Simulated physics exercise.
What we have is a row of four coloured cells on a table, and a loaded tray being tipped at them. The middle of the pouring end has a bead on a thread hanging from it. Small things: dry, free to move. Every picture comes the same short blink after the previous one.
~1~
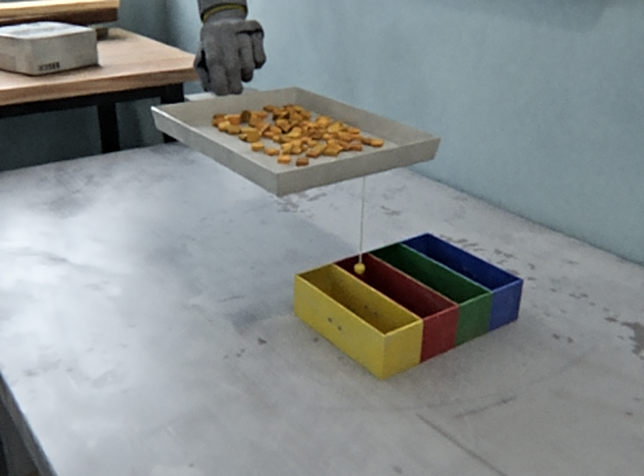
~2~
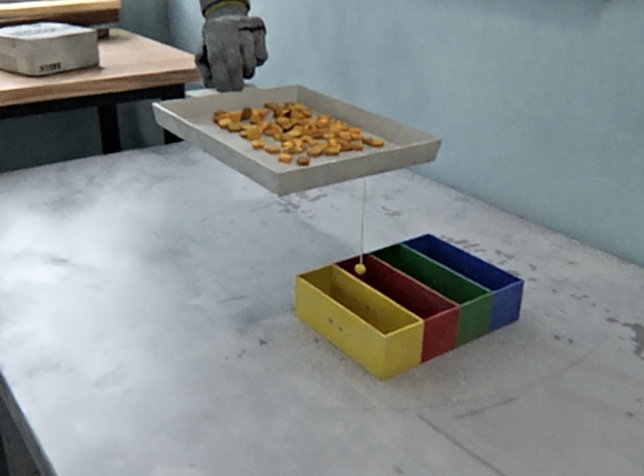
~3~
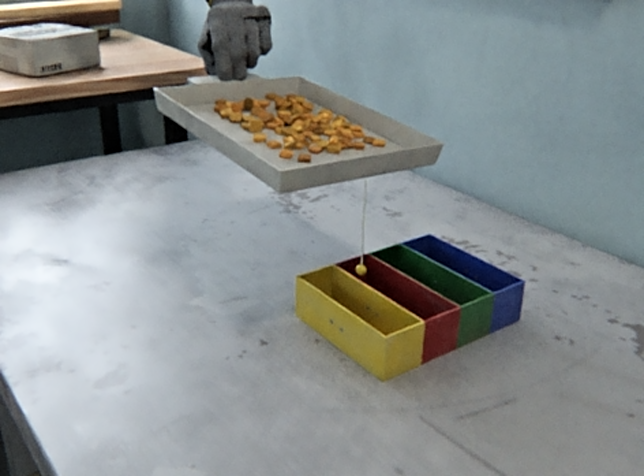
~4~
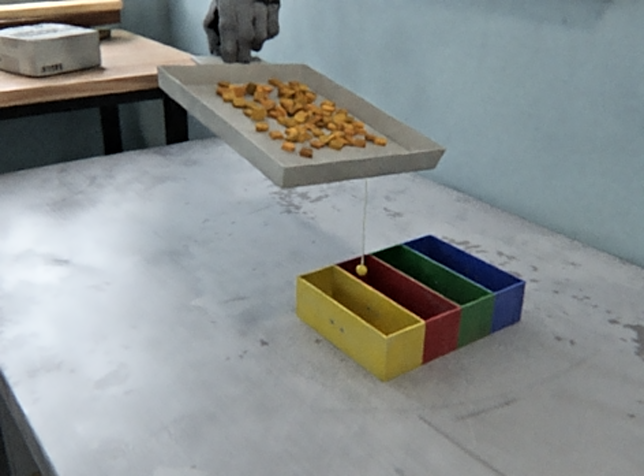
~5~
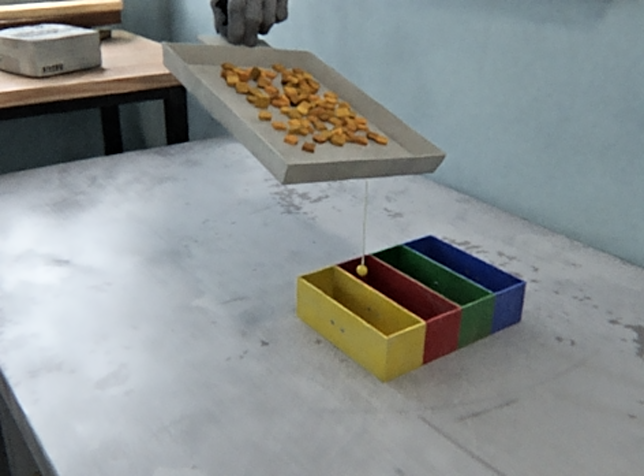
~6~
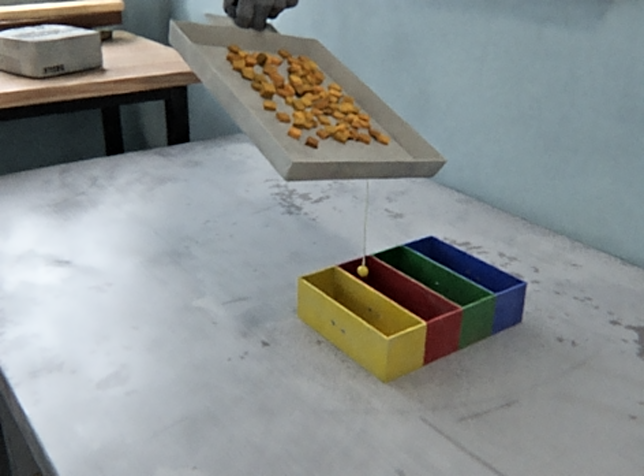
A gloved hand steadily tilts a tray of small orange-brown pieces above four coloured cells.
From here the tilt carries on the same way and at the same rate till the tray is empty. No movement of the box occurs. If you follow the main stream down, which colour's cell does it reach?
It reaches the green cell.
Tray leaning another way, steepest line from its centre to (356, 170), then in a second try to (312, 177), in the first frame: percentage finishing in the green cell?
Around 30 percent for the first aim and around 0 percent for the second.
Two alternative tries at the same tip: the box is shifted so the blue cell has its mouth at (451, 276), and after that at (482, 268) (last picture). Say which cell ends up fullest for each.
At the first place blue, at the second that green cell.
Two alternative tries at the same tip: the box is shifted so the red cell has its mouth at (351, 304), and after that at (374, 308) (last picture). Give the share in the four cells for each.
60 per cent, then 70 per cent.
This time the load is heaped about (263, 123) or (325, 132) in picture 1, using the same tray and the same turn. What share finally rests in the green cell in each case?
Around 70 percent the first time and around 70 percent the second time.
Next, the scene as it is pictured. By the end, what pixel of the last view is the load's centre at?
Centre at rest, last view: Approx. (424, 300).
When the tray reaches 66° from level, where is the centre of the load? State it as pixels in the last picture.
Look close to (401, 147) in the last picture.
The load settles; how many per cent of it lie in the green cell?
I'd put that share near 60 per cent.
Just after the last frame, tray tipped steeply; almost all on the tray; just a few falling or outside the box.
A moment on, tray tipped past a quarter turn; roughly two thirds on the tray; about a tenth in the green cell; about a tenth in the blue cell; just a few in the red cell; about a tenth falling or outside the box.
Further on, tray tipped past a quarter turn; roughly two thirds in the green cell; roughly a quarter in the blue cell; about a tenth in the red cell.
When it is over, tray tipped past a quarter turn; roughly two thirds in the green cell; roughly a quarter in the blue cell; about a tenth in the red cell; not one in the yellow cell.
